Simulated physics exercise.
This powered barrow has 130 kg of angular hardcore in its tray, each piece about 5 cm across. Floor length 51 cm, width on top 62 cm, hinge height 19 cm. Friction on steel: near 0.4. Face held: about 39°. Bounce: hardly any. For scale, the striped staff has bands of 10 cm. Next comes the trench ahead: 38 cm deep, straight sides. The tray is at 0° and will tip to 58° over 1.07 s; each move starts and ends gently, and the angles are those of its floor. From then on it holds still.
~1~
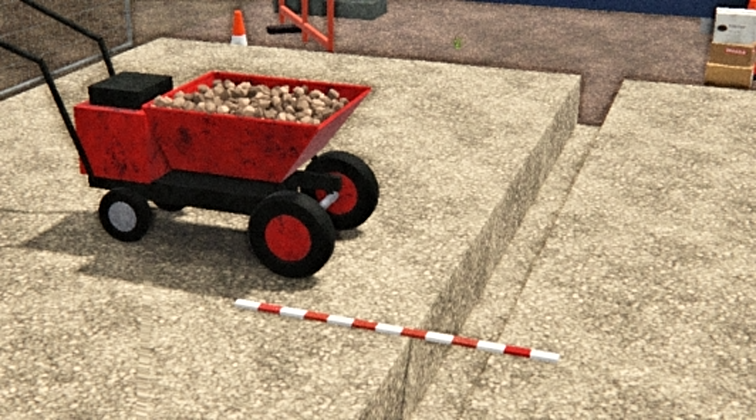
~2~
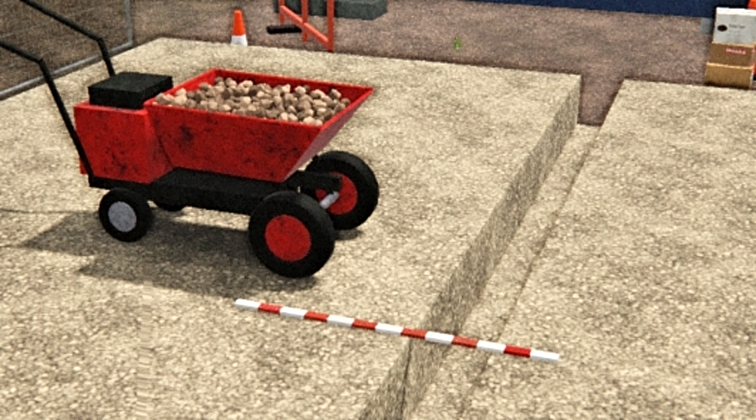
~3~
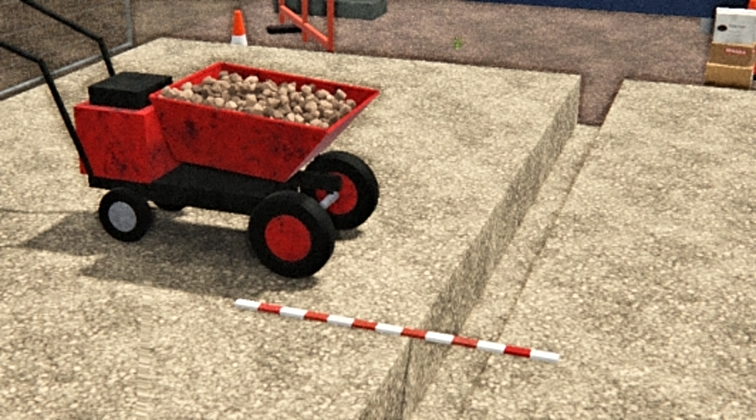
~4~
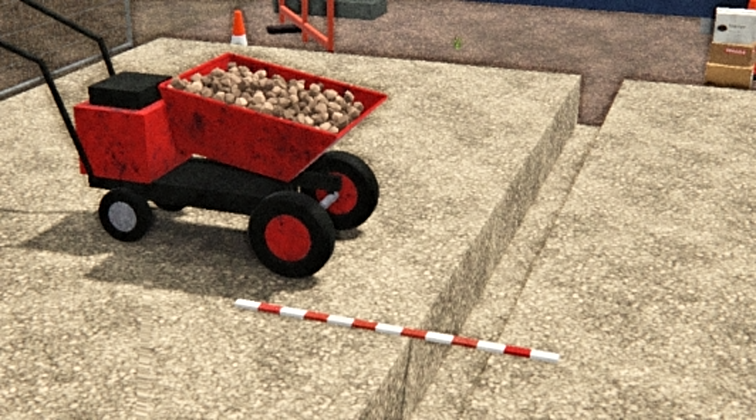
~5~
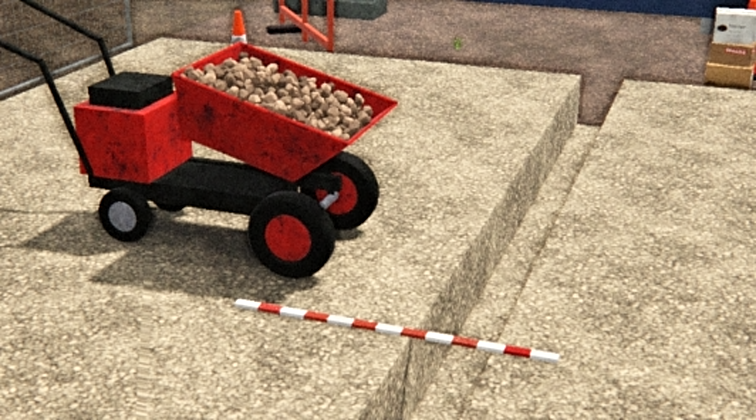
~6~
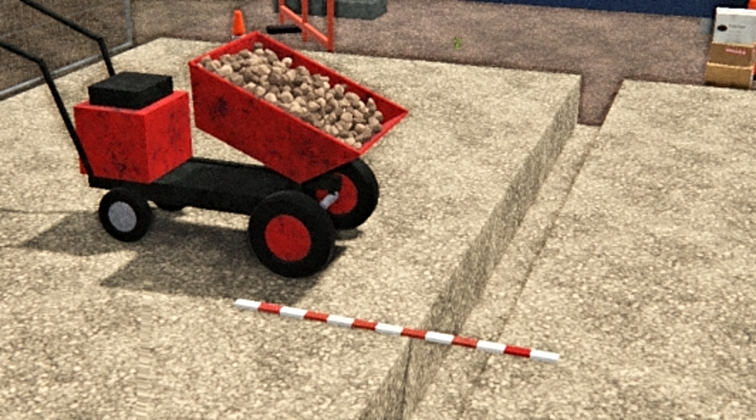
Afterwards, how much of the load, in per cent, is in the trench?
About 27 per cent.
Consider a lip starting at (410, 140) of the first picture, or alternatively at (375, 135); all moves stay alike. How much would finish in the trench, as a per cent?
It'd be around 10 per cent and after that around 25 per cent.
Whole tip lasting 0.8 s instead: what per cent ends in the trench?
35 per cent.
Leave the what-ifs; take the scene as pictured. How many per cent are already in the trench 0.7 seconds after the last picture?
I'd put it near 0 per cent.
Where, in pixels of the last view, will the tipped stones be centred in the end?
The tipped stones centre close to (485, 351).
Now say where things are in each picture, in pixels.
In the first frame, the tray is at 0°, its lip at (318, 128); the top of the load is at (251, 91).
In the second frame, the tray is at 1°, its lip at (321, 129); the top of the load is at (252, 90).
In the third frame, the tray is at 4°, its lip at (327, 132); the top of the load is at (242, 85).
In the fourth frame, the tray is at 9°, its lip at (337, 137); the top of the load is at (239, 76).
In the fifth frame, lip at (348, 145), floor tilted 15°, highest stones at (243, 67).
In the sixth frame, lip at (360, 155), floor tilted 22°, highest stones at (253, 58).
Then, 0.4 s after the last picture the floor is at 49°, 100 % in the tray; the foremost stones are at (400, 180).
Then, 0.7 s after the last picture the floor is at 58°, 92 % in the tray, 5 % short of the trench, 2 % in the trench; the foremost stones are at (476, 296).
Then, 1.1 s after the last picture the floor is at 58°, 76 % in the tray, 6 % short of the trench, 18 % in the trench; the foremost stones are at (513, 355).
Then, 3.0 s after the last picture the floor is at 58°, 67 % in the tray, 5 % short of the trench, 27 % in the trench; the foremost stones are at (518, 345).
